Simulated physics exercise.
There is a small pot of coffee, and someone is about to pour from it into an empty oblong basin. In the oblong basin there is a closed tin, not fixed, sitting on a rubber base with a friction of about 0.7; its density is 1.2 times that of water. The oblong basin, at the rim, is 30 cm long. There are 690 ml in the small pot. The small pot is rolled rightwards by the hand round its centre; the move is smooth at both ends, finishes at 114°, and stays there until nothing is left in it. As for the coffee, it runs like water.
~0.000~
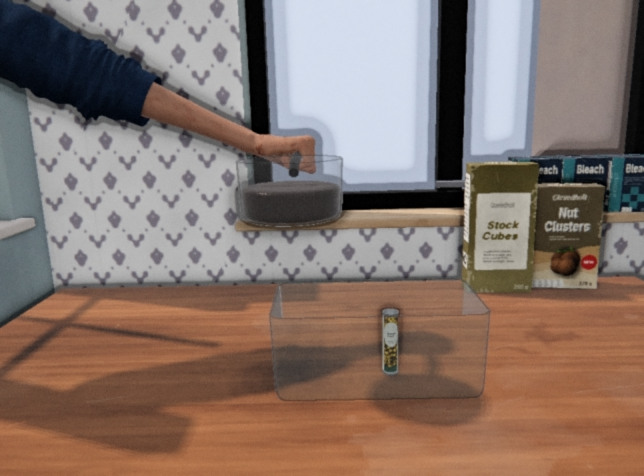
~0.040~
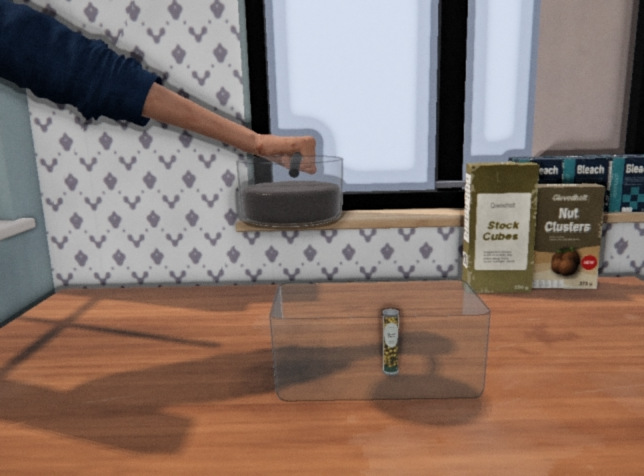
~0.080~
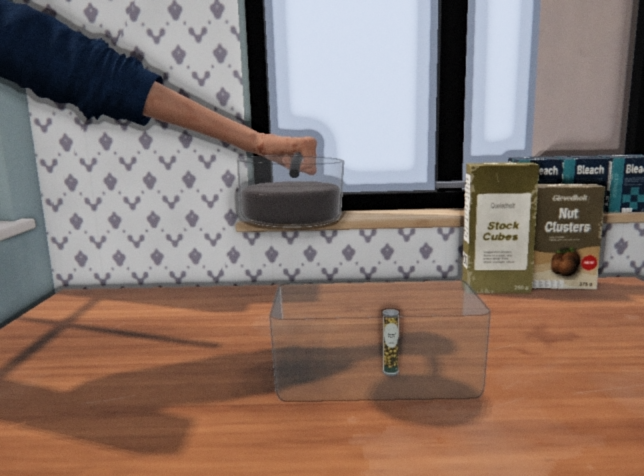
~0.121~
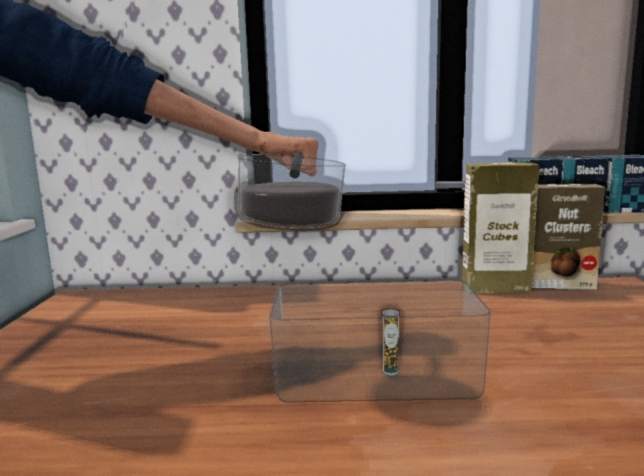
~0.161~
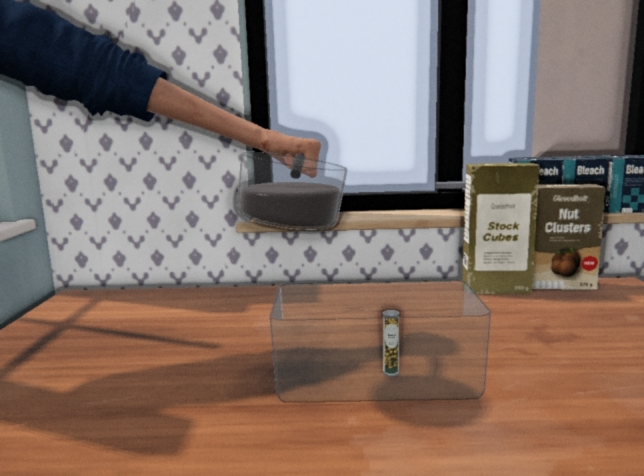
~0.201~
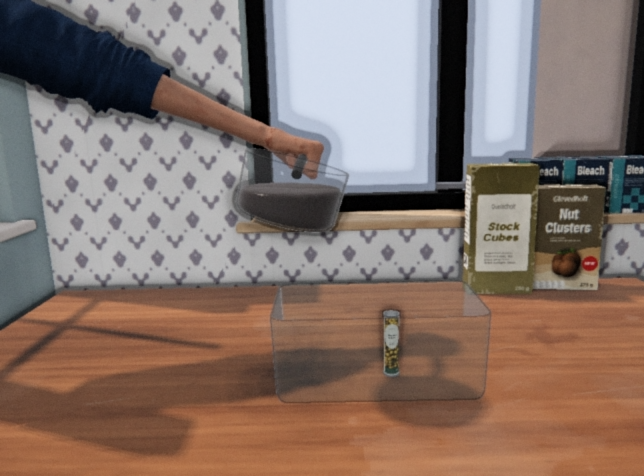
We see a hand holding a small clear pot of dark liquid above a clear oblong basin with a small closed tin inside, on a wooden counter; the hand slowly tilts the pot to the right while the basin stays still.
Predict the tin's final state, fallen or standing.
I predict it is fallen.
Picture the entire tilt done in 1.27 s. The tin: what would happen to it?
Well, the tin simply tips.
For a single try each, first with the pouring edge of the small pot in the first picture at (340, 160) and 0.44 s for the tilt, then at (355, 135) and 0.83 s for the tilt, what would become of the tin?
In the first try it comes down; in the second it comes down.
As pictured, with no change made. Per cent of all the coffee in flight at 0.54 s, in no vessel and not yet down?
Close to 40 per cent, I'd say.
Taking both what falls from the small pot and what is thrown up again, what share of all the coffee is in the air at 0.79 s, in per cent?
I'd say some 14 per cent is in the air.
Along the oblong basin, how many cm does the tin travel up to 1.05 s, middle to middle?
Estimate: Around 7 cm.
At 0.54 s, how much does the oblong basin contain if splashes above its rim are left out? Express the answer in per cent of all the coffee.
At that time the basin holds about 3 per cent of the liquid.
After 0.54 s the tilt is 83° and 57 per cent is still to pour; the tin stands where it began.
After 0.79 s the tilt is 113° and 9 per cent is still to pour; the tin stands 1 cm from where it began.
After 1.05 s the tilt is 114° and 0 per cent is still to pour; the tin lies on its side.
After 1.33 s the tilt is 114° and 0 per cent is still to pour; the tin lies on its side.
In the end the tin lies on its side.
